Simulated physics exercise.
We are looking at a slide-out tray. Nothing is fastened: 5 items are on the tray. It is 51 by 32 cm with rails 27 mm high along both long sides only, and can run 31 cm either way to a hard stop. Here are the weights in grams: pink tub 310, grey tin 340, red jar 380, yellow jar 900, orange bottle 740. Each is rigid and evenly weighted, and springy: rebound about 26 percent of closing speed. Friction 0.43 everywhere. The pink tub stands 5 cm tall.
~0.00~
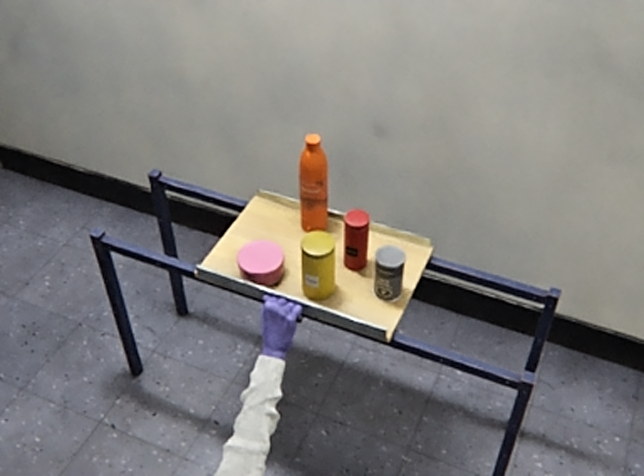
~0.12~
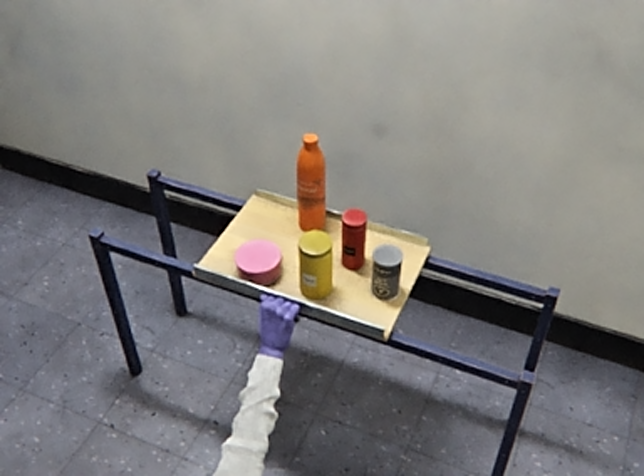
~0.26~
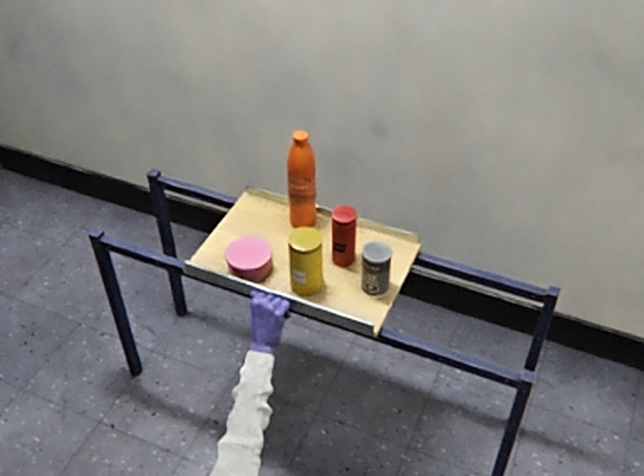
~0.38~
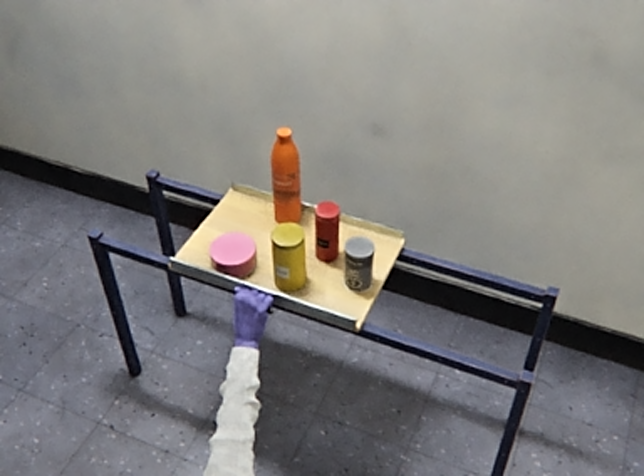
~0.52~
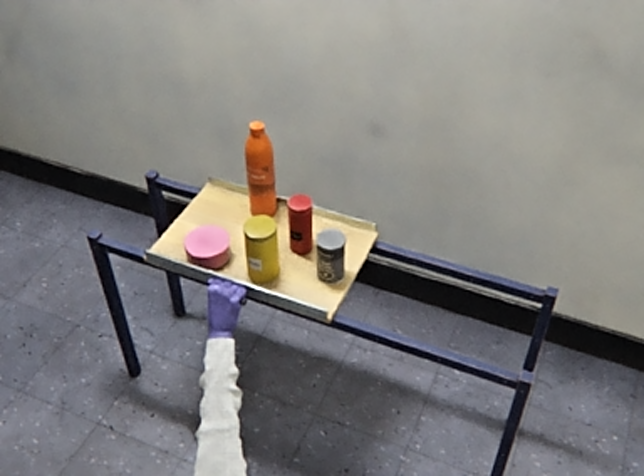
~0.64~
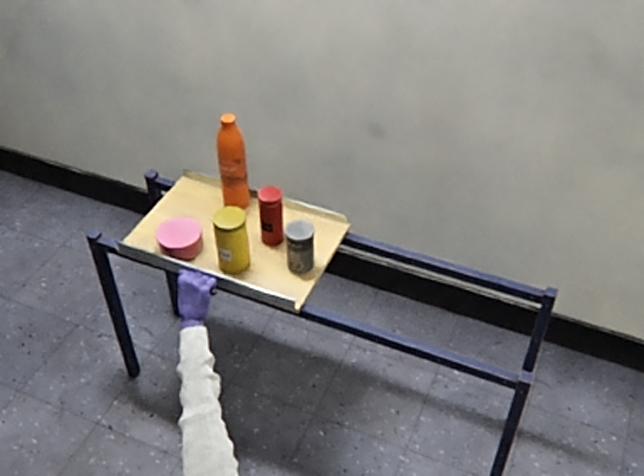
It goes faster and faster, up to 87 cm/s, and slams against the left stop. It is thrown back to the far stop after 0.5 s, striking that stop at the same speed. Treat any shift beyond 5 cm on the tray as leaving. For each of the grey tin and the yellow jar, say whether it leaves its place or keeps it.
Grey tin: Keeps it; yellow jar: Keeps it.
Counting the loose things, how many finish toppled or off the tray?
It comes to 2.
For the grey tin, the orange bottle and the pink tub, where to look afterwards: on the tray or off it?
When everything stops, the grey tin is still in bounds, the orange bottle is out of bounds, and the pink tub is still in bounds.
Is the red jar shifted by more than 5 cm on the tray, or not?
The red jar moves off its spot.
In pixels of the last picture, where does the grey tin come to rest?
Somewhere around (513, 313).
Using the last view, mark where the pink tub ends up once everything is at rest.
About (373, 301).
By 0.84 s, tray has slid 31 cm left; grey tin 6 cm from its spot near (250, 232); yellow jar 6 cm from its spot near (183, 225); orange bottle tilted 13°.
By 1.44 s, tray has slid 30 cm left; orange bottle now off the tray; grey tin 8 cm from its spot near (248, 232); yellow jar 8 cm from its spot near (181, 224).
By 2.14 s, tray has slid 7 cm left; grey tin 8 cm from its spot near (332, 257); yellow jar 8 cm from its spot near (262, 250); red jar on its side.
By 2.74 s, tray has slid 31 cm right; yellow jar 3 cm from its spot near (427, 301); grey tin 3 cm from its spot near (501, 309); red jar on its side.
When it is over (3.2 s), off the tray, orange bottle; lying over on the tray, red jar; the other 3 within 5 cm of the start. End places, in pixels of the last picture, grey tin near (513, 313), yellow jar near (439, 305).
